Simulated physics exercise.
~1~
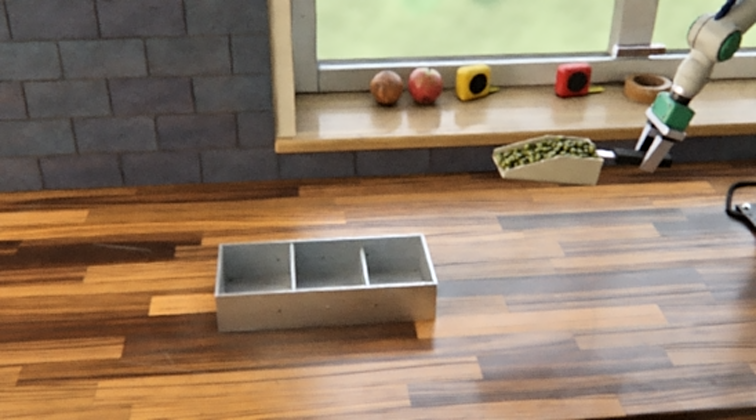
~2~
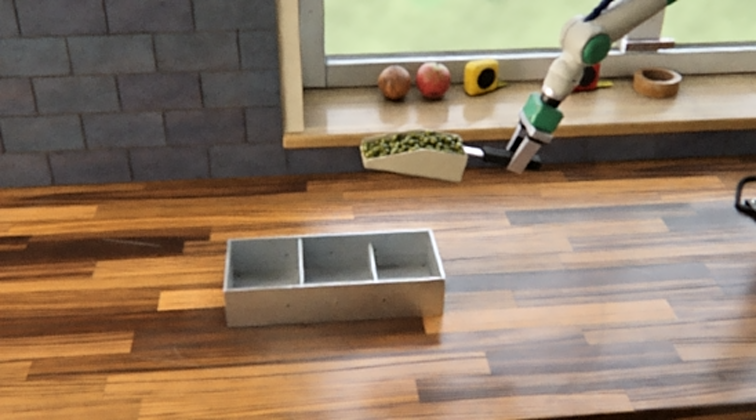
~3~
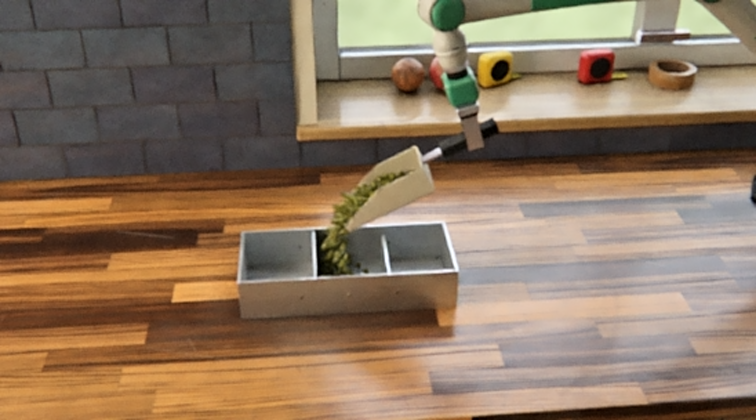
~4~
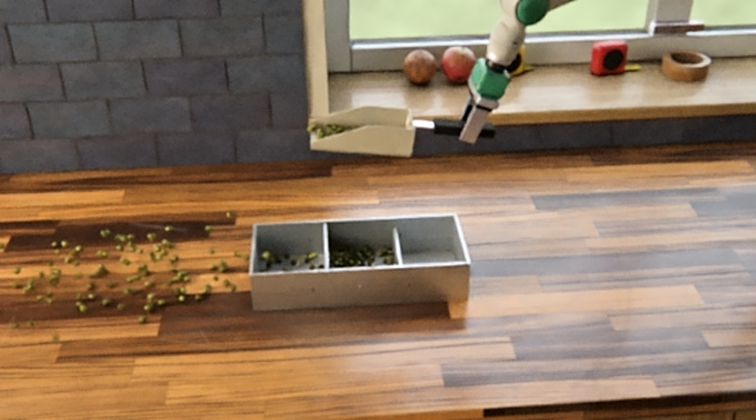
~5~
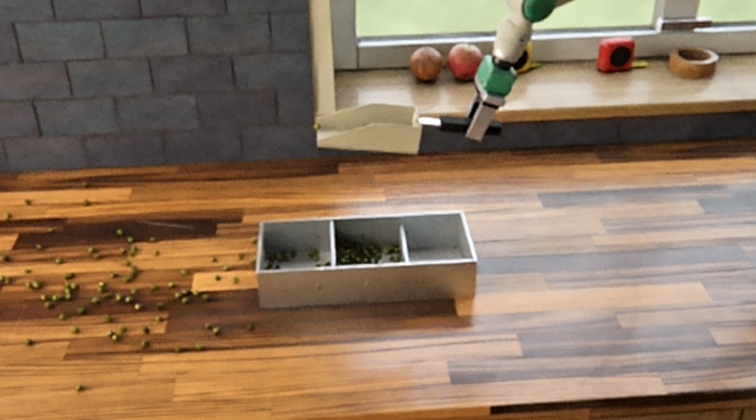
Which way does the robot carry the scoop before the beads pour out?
The robot carries the scoop to the left, bringing it over toward the divided box.
